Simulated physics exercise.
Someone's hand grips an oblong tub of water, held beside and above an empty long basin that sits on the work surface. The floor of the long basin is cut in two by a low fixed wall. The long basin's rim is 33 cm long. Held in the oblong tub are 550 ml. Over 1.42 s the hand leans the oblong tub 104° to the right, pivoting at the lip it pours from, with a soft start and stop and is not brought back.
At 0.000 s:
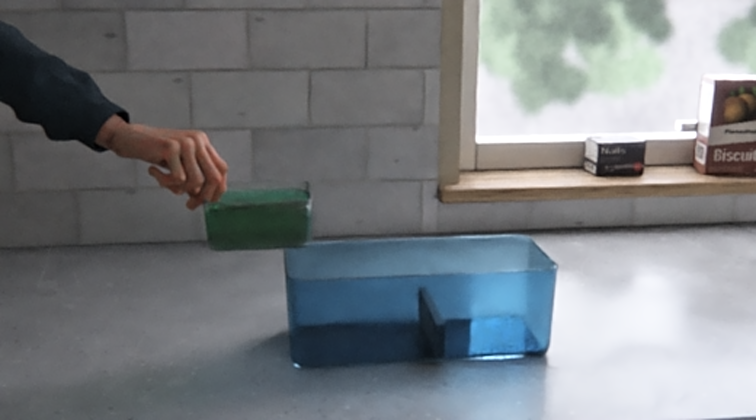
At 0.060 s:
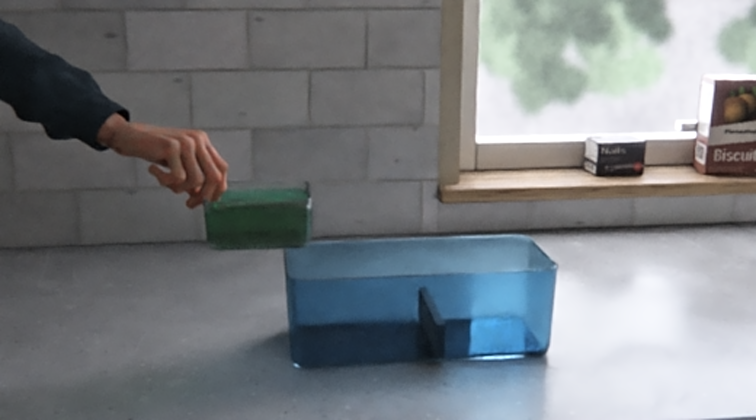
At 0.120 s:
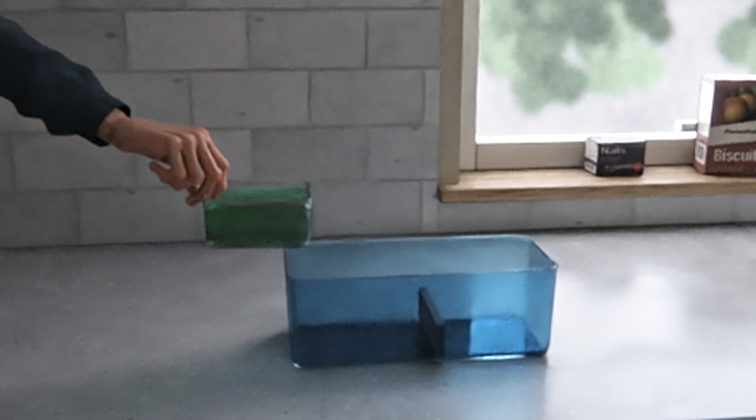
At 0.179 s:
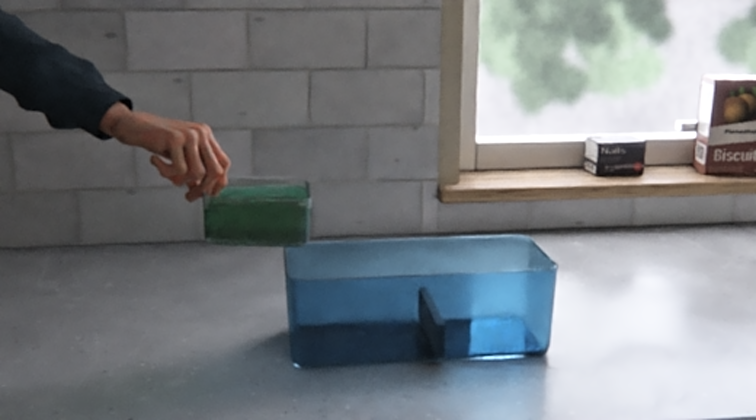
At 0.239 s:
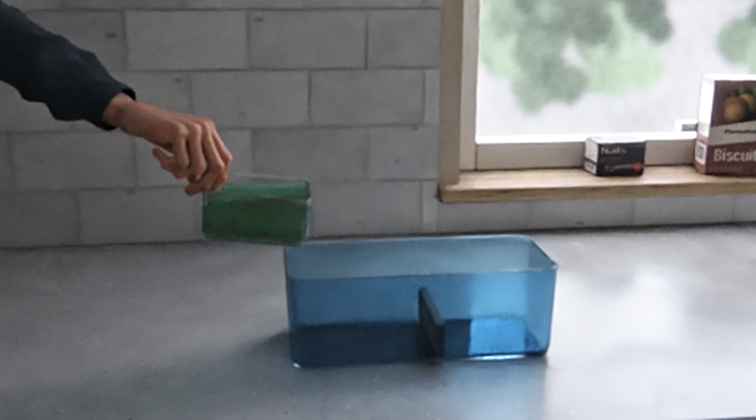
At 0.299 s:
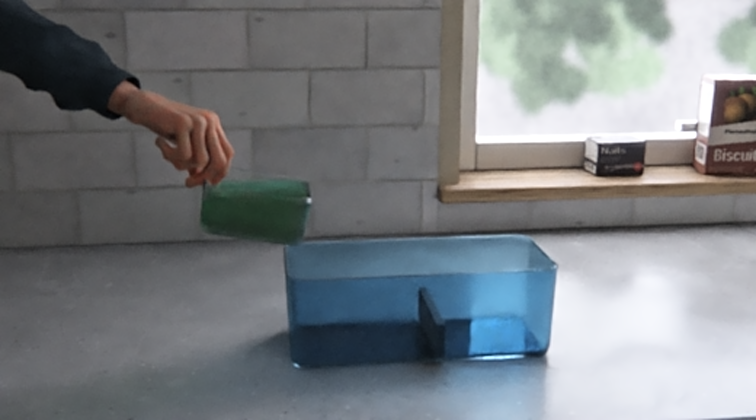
A hand slowly leans a small green tub slightly to the right above a blue basin.
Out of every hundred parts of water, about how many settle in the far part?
About 3 out of 100.
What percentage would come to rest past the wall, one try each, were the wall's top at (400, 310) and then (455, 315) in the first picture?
The first gives near 10 per cent and the second near 10 per cent.
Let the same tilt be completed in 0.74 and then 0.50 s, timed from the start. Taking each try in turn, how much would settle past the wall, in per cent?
Respectively 10 and 10 %.
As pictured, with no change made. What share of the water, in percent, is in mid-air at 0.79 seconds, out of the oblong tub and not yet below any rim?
Estimate: Some 32 % of the total.
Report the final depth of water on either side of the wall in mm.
I'd expect close to 24 mm on the left and close to 0 mm on the right.
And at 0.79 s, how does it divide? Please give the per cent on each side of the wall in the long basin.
Around 24 percent on the left and 0 on the right.
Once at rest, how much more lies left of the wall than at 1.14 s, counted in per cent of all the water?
Around 14 in a hundred.
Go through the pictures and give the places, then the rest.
In the first frame, it leans 0°; its right rim is at (310, 192); the water meets the walls at (209, 200) and (308, 197); the long basin's rim runs from (286, 263) to (543, 253); the wall's top is at (431, 306).
In the second frame, it leans 0°; its right rim is at (310, 192); the water meets the walls at (209, 200) and (308, 196).
In the third frame, it leans 2°; its right rim is at (310, 192); the water meets the walls at (209, 199) and (308, 195).
In the fourth frame, it leans 4°; its right rim is at (310, 192); the water meets the walls at (209, 196) and (308, 193).
In the fifth frame, it leans 7°; its right rim is at (310, 192); the water meets the walls at (207, 194) and (306, 192).
In the sixth frame, it leans 11°; its right rim is at (310, 192); the water meets the walls at (207, 189) and (308, 189).
Then, 0.79 s in, the tilt is 61° and 44 per cent is still to pour, 24 is left of the wall and 0 right of it.
Then, 1.14 s in, the tilt is 94° and 8 per cent is still to pour, 82 is left of the wall and 3 right of it.
Then, 1.51 s in, the tilt is 104° and 0 per cent is still to pour, 96 is left of the wall and 3 right of it.
Then, 1.92 s in, the tilt is 104° and 0 per cent is still to pour, 97 is left of the wall and 3 right of it.
Finally, 97 per cent lies left of the wall, 3 right of it and 0 outside.
